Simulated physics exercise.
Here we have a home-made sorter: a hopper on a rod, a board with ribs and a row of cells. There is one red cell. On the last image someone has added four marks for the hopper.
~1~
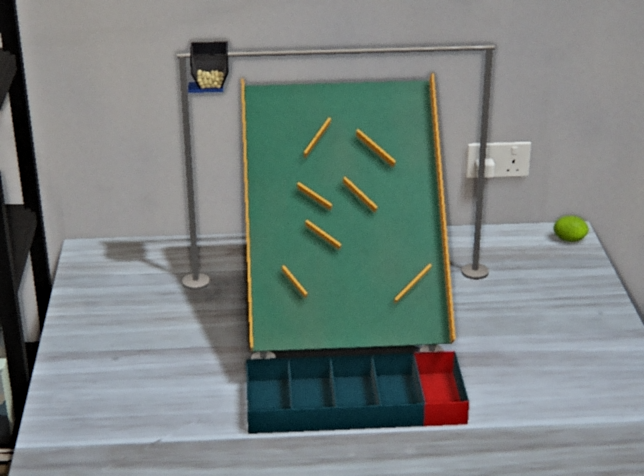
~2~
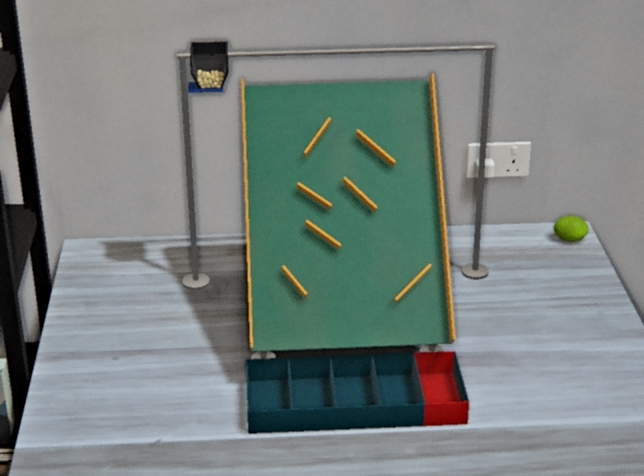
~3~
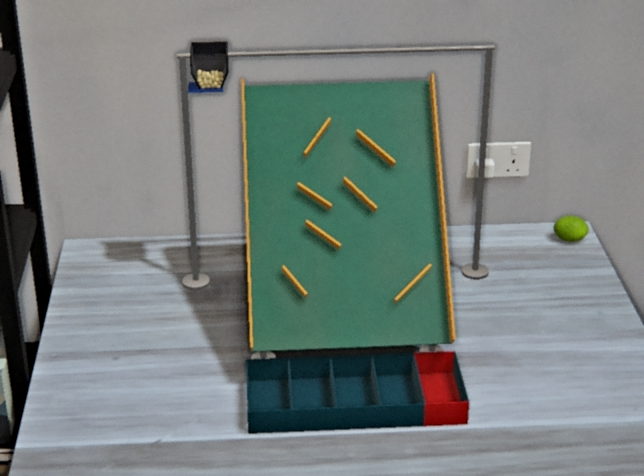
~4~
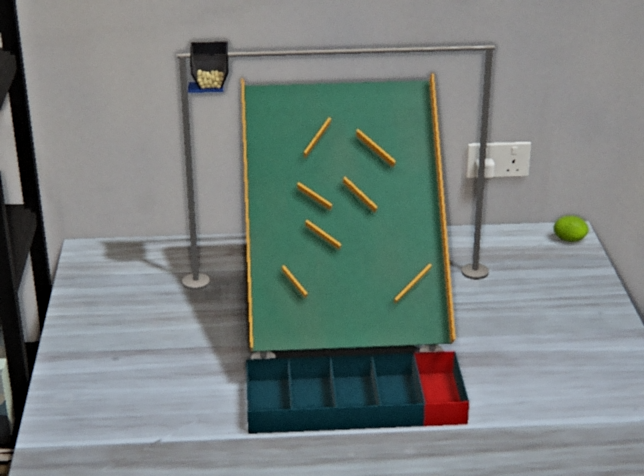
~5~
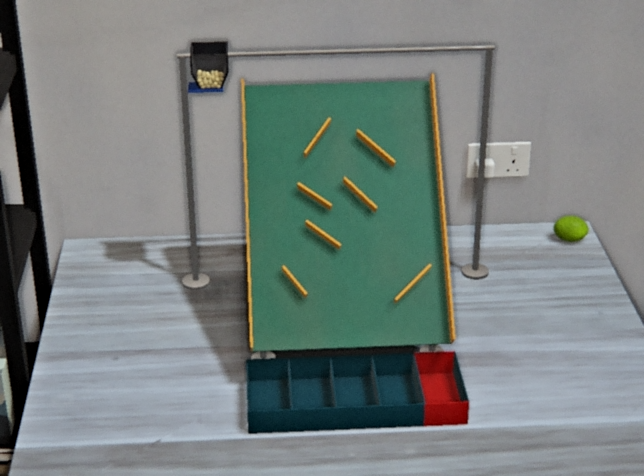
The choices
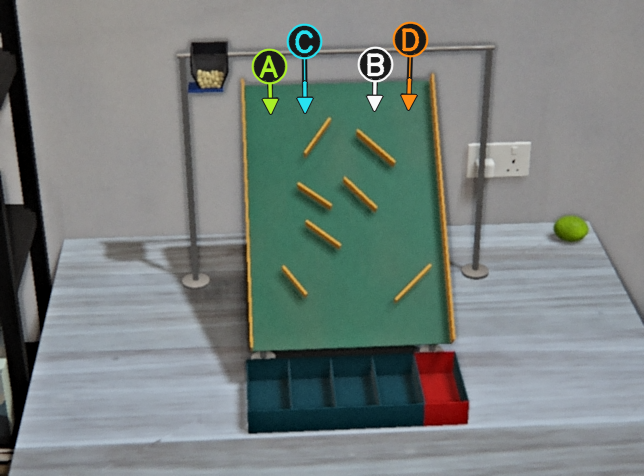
The clip opens on a green board with orange ribs, standing on a pale table behind a row of dark cells with one red cell at the right end. A small dark hopper of pale beans sits on the rod at upper left, and nothing visibly moves through to the close.
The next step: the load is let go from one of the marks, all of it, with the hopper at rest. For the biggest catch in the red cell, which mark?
The best mark is B.
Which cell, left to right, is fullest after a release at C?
It is the first one.
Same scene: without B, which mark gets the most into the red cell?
Here it is mark D.
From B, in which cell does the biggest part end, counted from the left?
The fifth.
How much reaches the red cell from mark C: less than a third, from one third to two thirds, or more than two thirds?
It is less than a third.
On the marked copy, mark A meets the board at (270, 108); mark B meets the board at (374, 105); mark C meets the board at (305, 107); mark D meets the board at (408, 104).
With A, a stray few in the red cell, most in other cells, a small part outside the box.
With B, most in the red cell, a small part in other cells, a small part outside the box.
With C, none in the red cell, nearly all in other cells, a small part outside the box.
With D, about a third in the red cell, about half in other cells, a small part outside the box.
